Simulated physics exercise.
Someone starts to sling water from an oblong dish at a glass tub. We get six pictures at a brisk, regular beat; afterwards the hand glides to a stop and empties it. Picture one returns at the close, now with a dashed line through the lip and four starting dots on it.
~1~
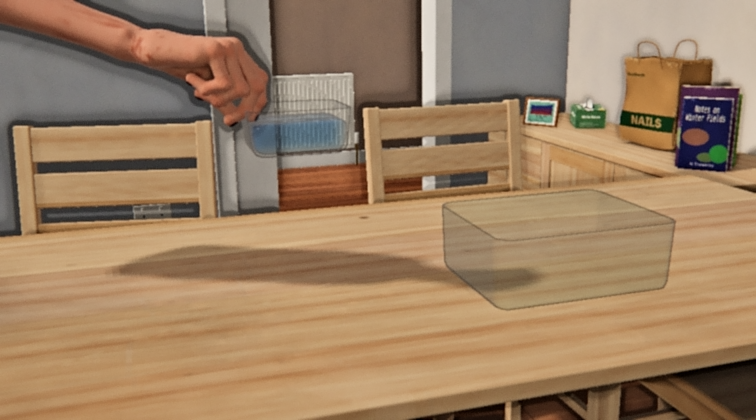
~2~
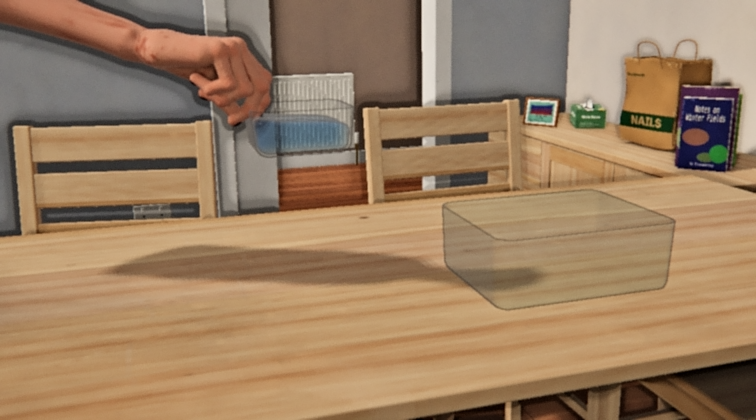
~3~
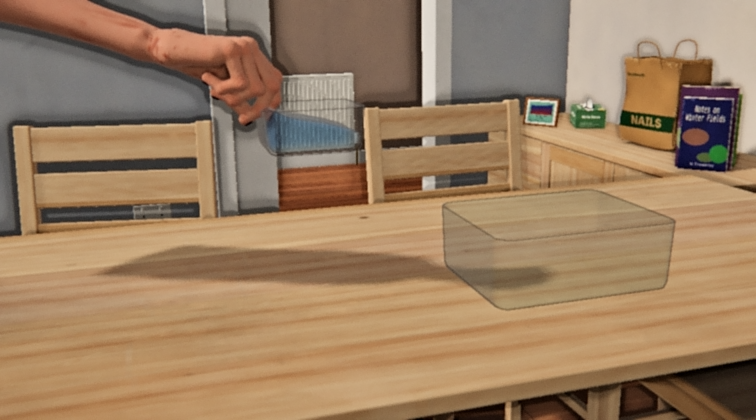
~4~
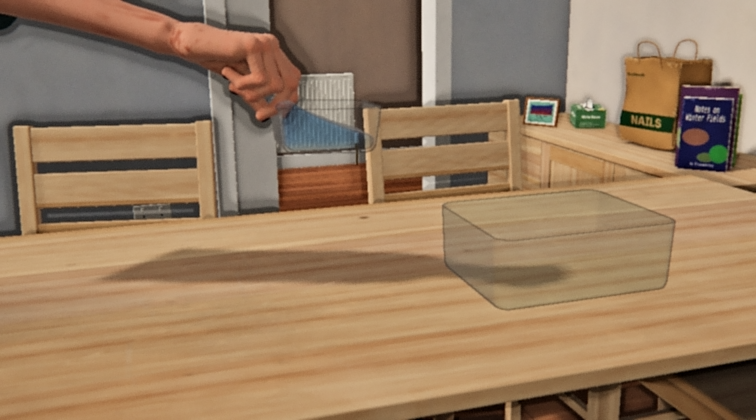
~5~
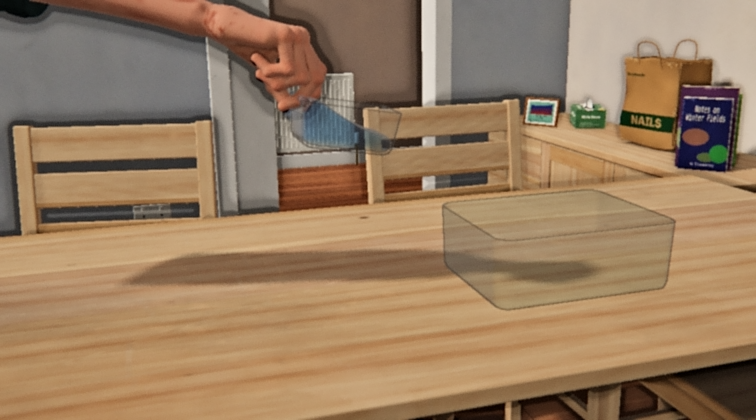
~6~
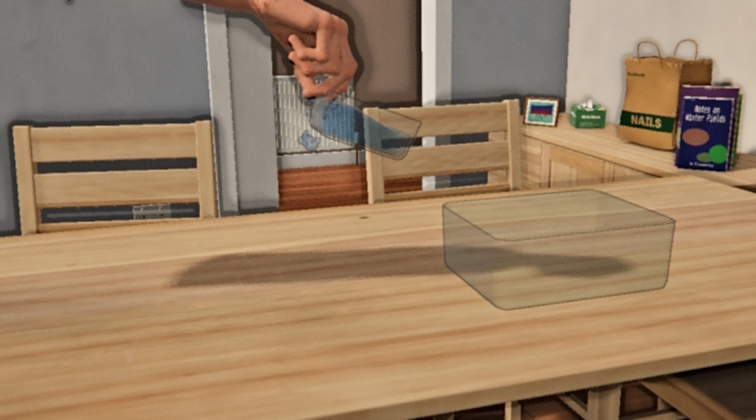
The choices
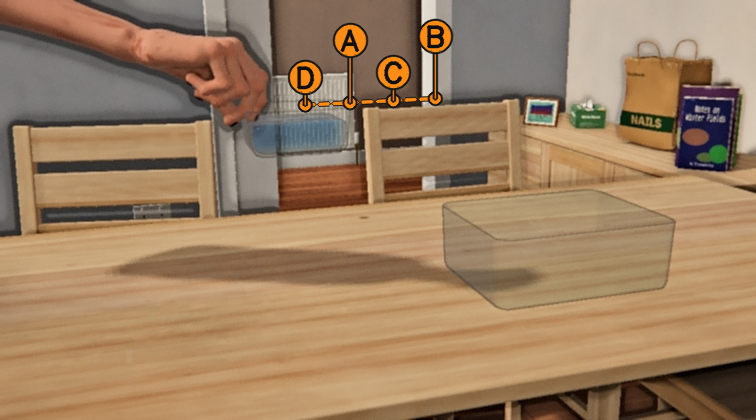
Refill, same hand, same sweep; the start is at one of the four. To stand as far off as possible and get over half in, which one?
Go for D.
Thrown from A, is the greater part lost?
No, not at all.
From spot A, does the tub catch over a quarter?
Yes, it does.
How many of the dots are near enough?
All of the four.
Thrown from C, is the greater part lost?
No.
On the marked copy, A at (350, 102); B at (435, 98); C at (393, 100); D at (305, 105).
If A is chosen, about 79 % lands in the tub, 13 % falls short and 8 % goes beside or beyond.
If B is chosen, about 90 % lands in the tub, 6 % falls short and 5 % goes beside or beyond.
If C is chosen, about 84 % lands in the tub, 6 % falls short and 10 % goes beside or beyond.
If D is chosen, about 63 % lands in the tub, 32 % falls short and 5 % goes beside or beyond.
